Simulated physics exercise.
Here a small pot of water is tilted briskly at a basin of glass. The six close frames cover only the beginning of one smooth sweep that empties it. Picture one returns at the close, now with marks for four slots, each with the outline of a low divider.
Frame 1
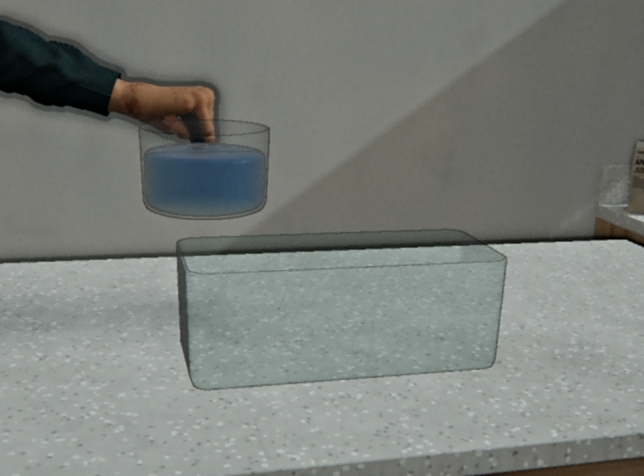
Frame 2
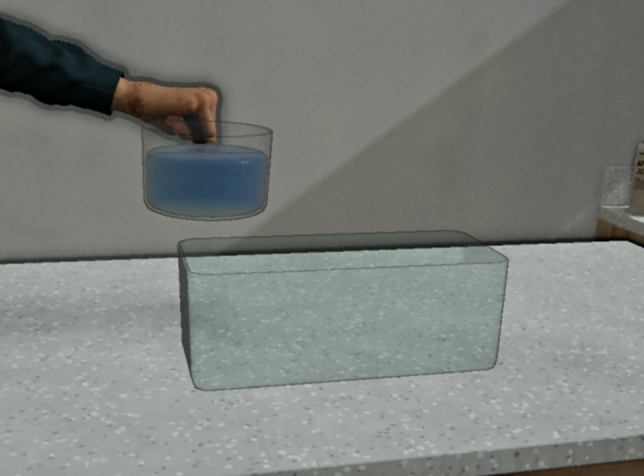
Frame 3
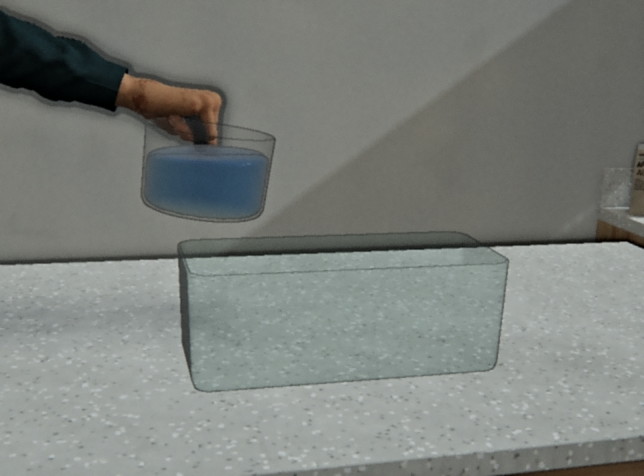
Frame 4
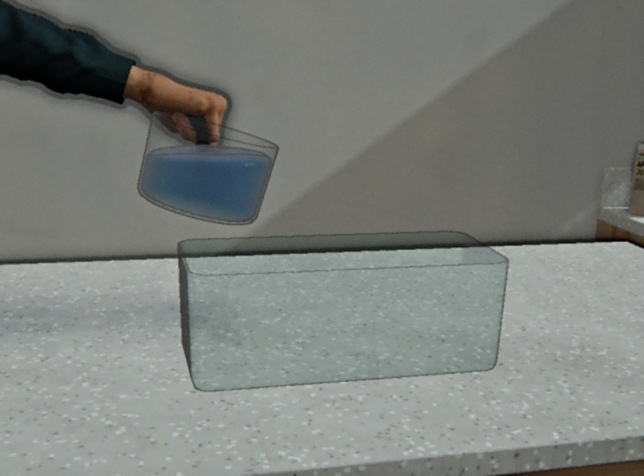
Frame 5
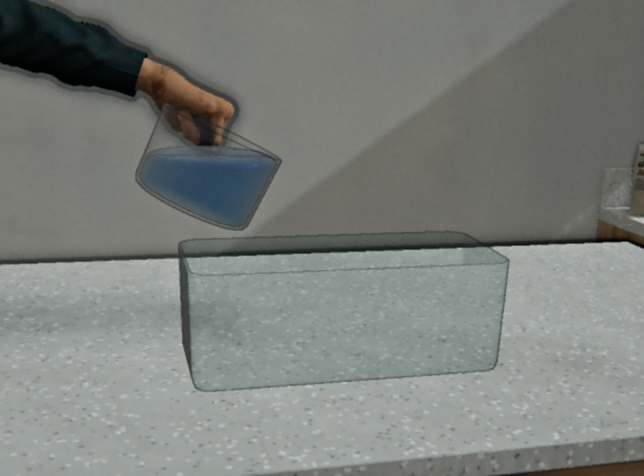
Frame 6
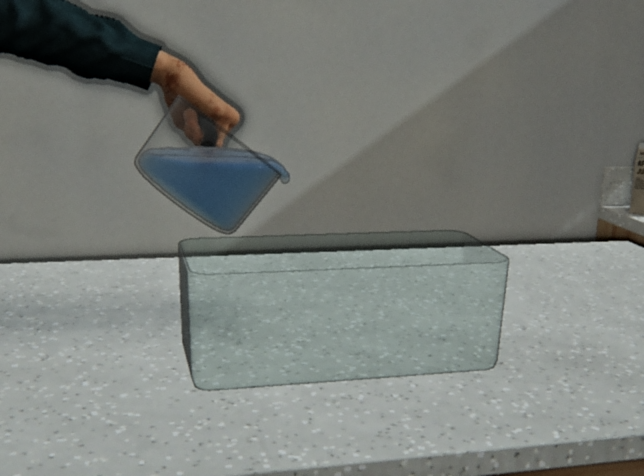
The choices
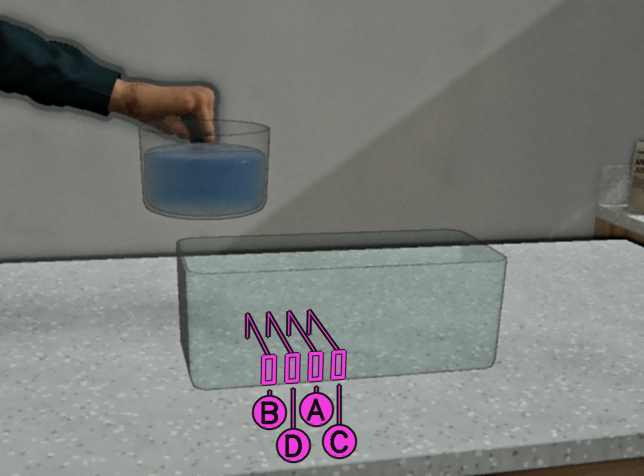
Hand tilting a small clear pot of blue water rightward above an empty glass basin, water just coming over the lip.
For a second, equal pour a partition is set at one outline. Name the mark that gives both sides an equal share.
Best: C.
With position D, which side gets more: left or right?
More ends on the right.
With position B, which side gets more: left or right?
The right one.
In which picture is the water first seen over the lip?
Picture 6.
On the marked copy, A at (316, 387); B at (269, 390); C at (339, 385); D at (293, 389).
For position A, about 33 % ends left of the wall and 67 % right of it.
For position B, about 9 % ends left of the wall and 91 % right of it.
For position C, about 52 % ends left of the wall and 48 % right of it.
For position D, about 11 % ends left of the wall and 89 % right of it.
